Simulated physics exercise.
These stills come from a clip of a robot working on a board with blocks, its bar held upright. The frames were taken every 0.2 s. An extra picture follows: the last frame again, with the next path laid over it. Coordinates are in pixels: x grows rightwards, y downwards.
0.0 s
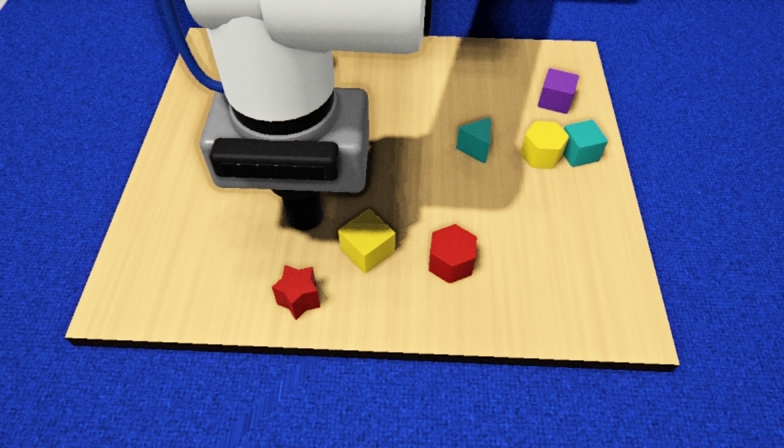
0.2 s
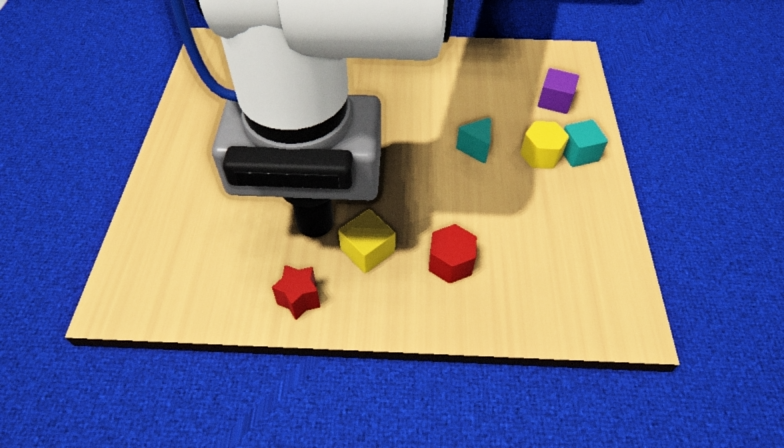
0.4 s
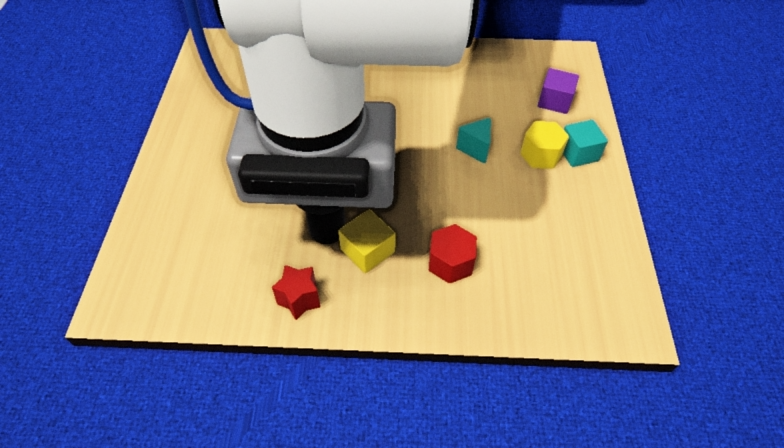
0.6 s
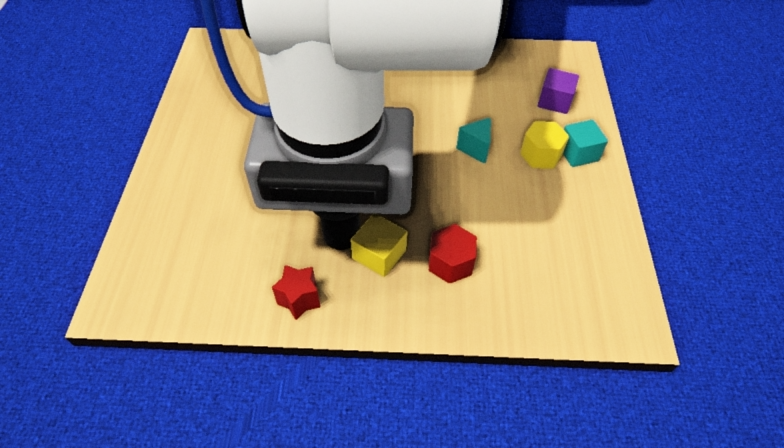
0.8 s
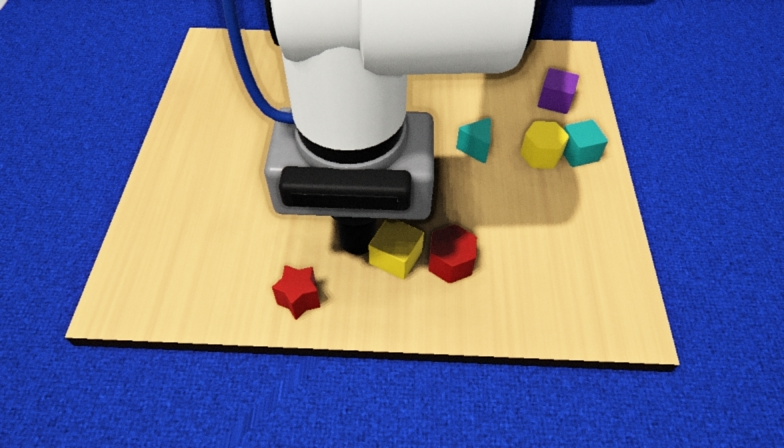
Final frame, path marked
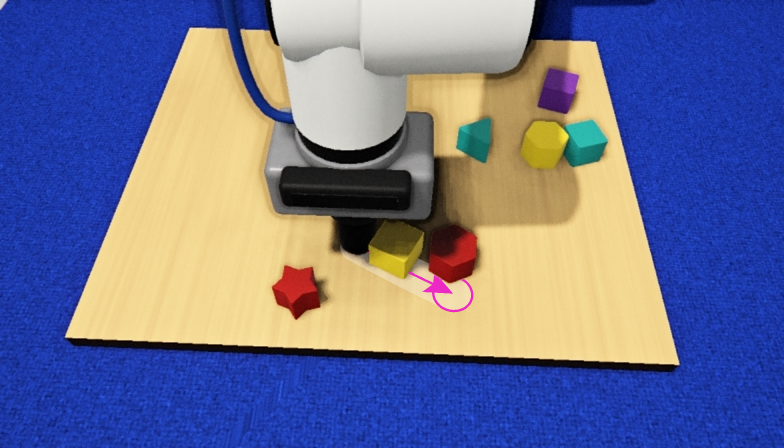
A robot arm moves right and pushes the yellow block closer to the red six-sided block.
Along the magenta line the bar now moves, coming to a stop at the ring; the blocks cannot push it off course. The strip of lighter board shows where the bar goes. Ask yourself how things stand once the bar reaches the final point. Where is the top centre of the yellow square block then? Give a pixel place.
I think it will end close to (497, 265).
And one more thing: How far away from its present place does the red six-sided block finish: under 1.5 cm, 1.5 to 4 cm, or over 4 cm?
The red six-sided block ends up quite far away, over 4 cm.
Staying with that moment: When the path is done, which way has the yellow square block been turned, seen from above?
Direction: Anticlockwise.
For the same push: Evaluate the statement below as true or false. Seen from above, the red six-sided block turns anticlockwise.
True - the claim holds.
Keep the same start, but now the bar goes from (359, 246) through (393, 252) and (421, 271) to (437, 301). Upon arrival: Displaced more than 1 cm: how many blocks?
The number is two.
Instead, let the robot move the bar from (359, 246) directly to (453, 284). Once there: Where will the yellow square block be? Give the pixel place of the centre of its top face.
It will end up at (498, 262).
Drawn move, from (359, 246) to (453, 294).
What follows on the original path. Halfway along, bar at (405, 263); yellow square block at (446, 252), turned 35° anticlockwise; red six-sided block at (489, 244).
At the end, bar at (454, 287); red star block still; yellow square block at (497, 265), turned 65° anticlockwise; red six-sided block at (525, 239), turned 40° anticlockwise.
